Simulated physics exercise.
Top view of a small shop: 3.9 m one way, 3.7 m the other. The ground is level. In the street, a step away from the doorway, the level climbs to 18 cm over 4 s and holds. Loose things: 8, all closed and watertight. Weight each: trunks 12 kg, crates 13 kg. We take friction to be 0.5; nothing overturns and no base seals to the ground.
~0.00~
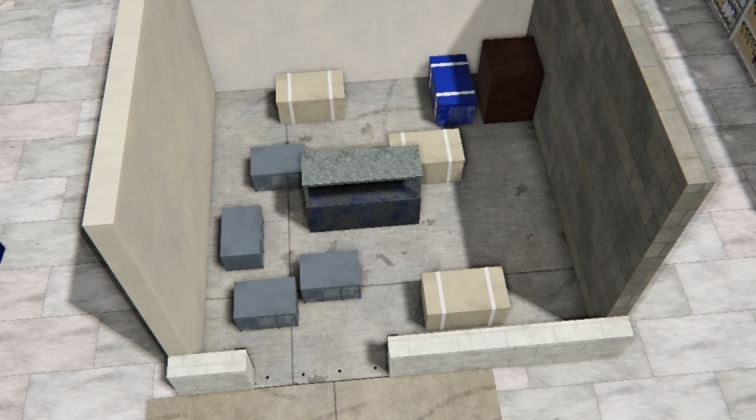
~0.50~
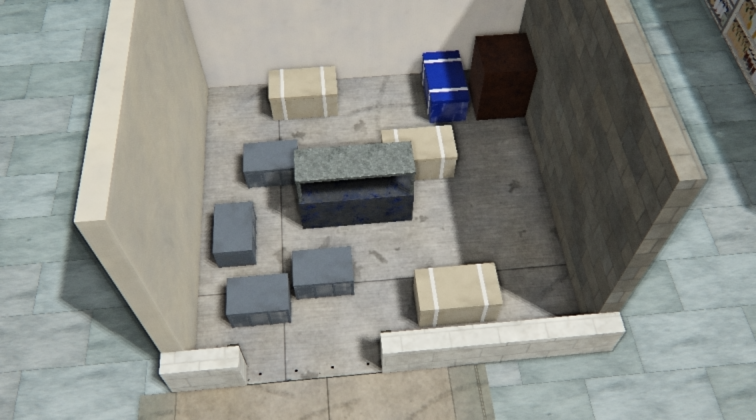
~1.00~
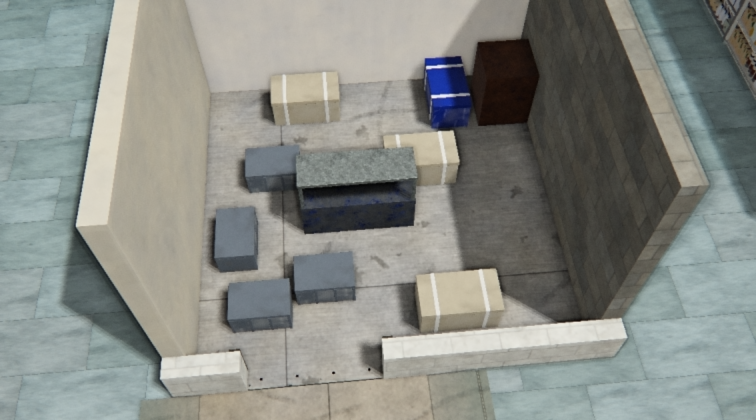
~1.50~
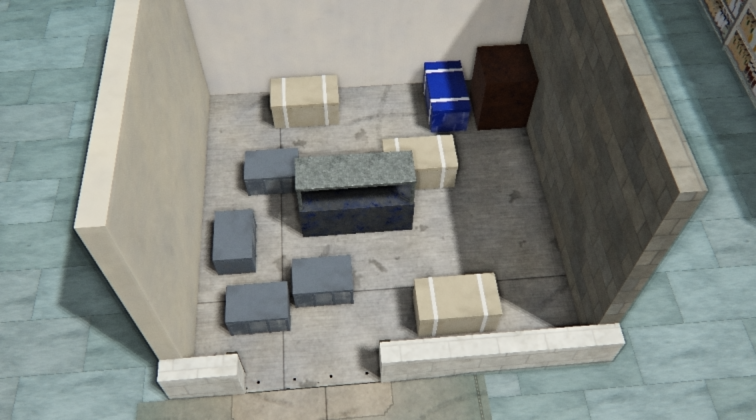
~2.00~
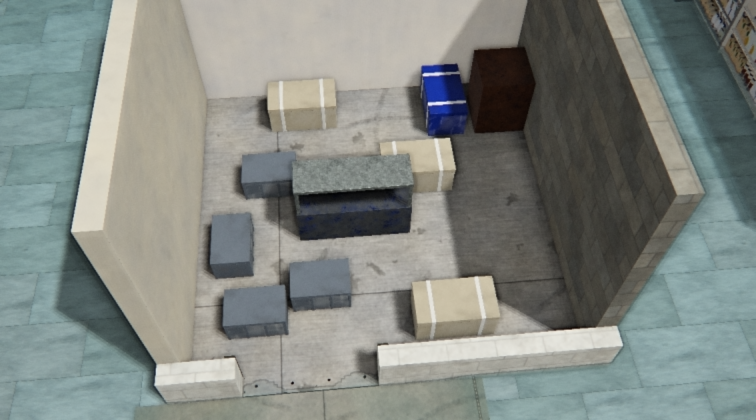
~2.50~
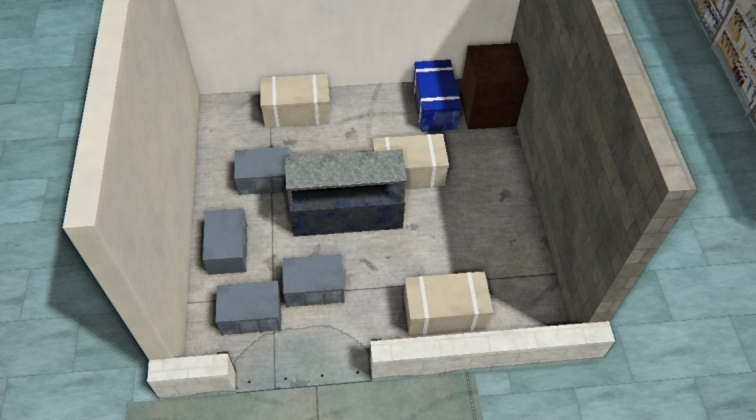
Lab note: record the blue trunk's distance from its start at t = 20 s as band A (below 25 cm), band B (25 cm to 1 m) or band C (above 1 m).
Recorded as band C, above 1 m.
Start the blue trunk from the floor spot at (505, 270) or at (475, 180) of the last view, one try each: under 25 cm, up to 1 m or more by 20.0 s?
Try one - it is swept a long way; try two - it is swept a long way.
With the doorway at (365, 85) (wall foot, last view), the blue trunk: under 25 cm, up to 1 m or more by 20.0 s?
Then the blue trunk is left almost untouched.
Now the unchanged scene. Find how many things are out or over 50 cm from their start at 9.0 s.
By then the count is 5.
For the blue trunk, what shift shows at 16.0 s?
Close to 120 cm.
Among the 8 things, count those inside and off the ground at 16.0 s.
8.
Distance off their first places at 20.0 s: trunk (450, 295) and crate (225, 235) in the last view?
In turn: 100 cm, 250 cm.
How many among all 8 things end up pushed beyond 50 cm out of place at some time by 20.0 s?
Tally: 8.
After 4.0 s the blue trunk is near (437, 84), 0.0 m from its start, aground; 0 afloat.
After 9.0 s the blue trunk is near (447, 81), 0.1 m from its start, afloat; 5 afloat.
After 16.0 s the blue trunk is near (484, 152), 1.2 m from its start, afloat; 8 afloat.
After 20.0 s the blue trunk is near (492, 186), 1.7 m from its start, afloat; 8 afloat.
